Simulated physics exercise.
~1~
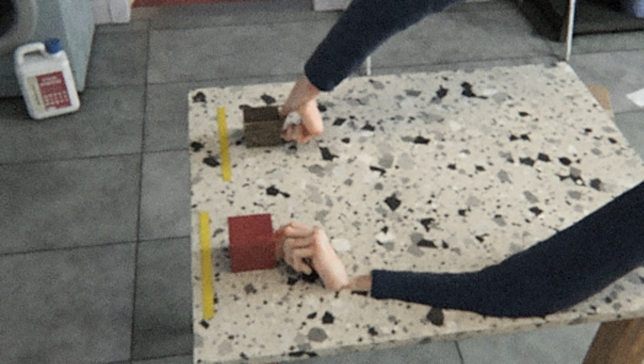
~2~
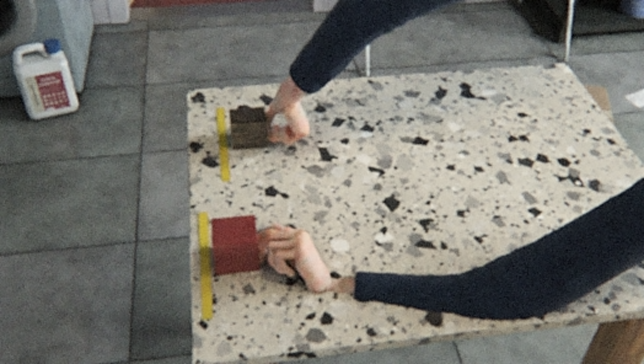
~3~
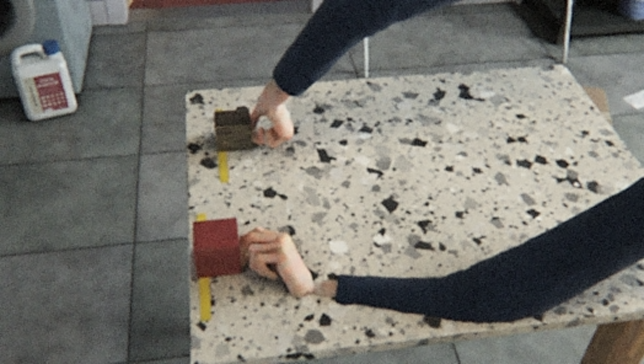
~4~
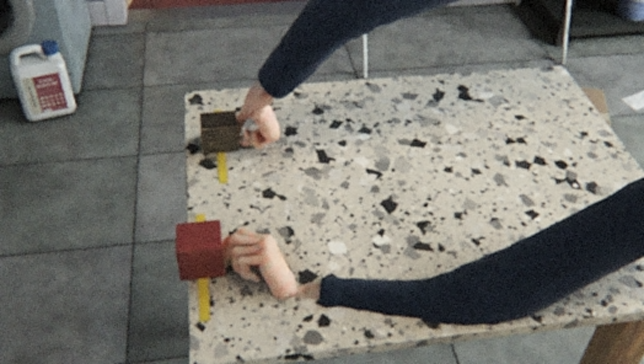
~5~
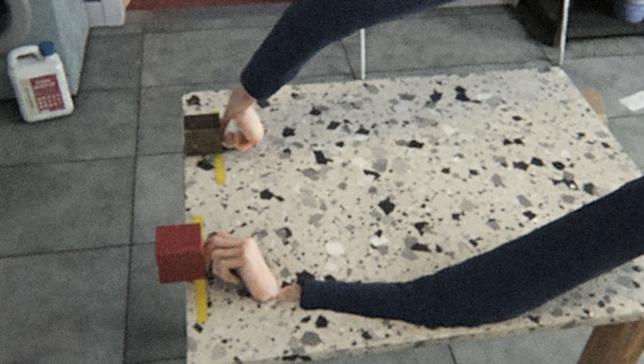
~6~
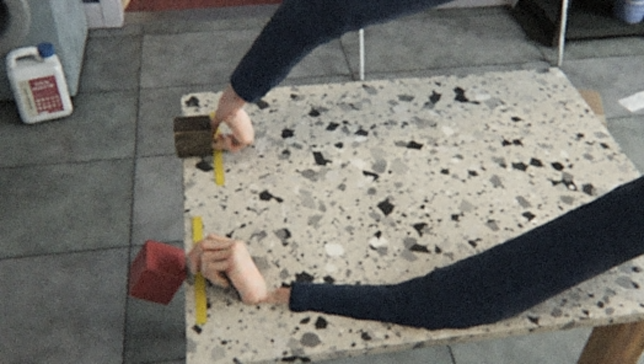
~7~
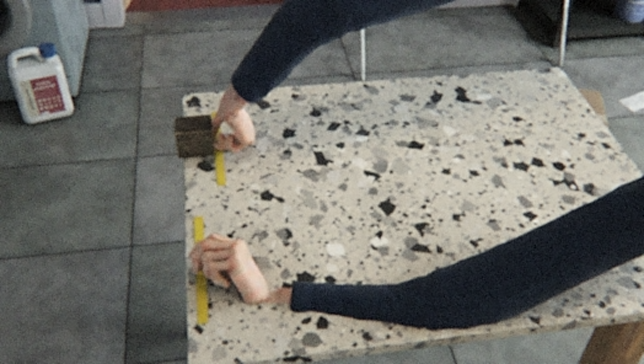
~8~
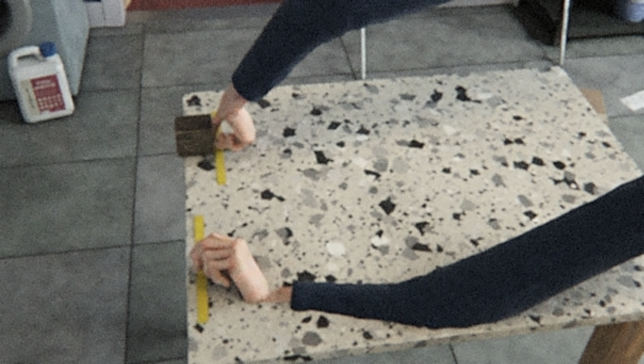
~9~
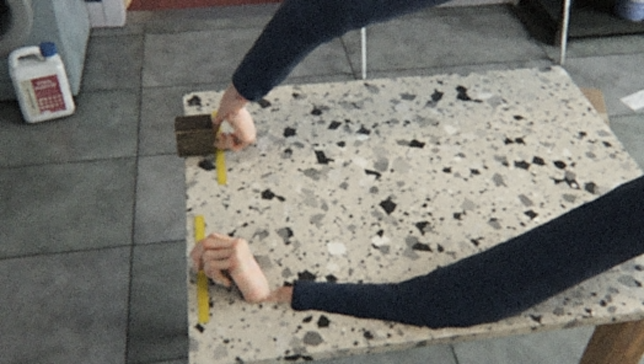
Two blocks are pushed left by hands; the red one falls, the dark one stays.
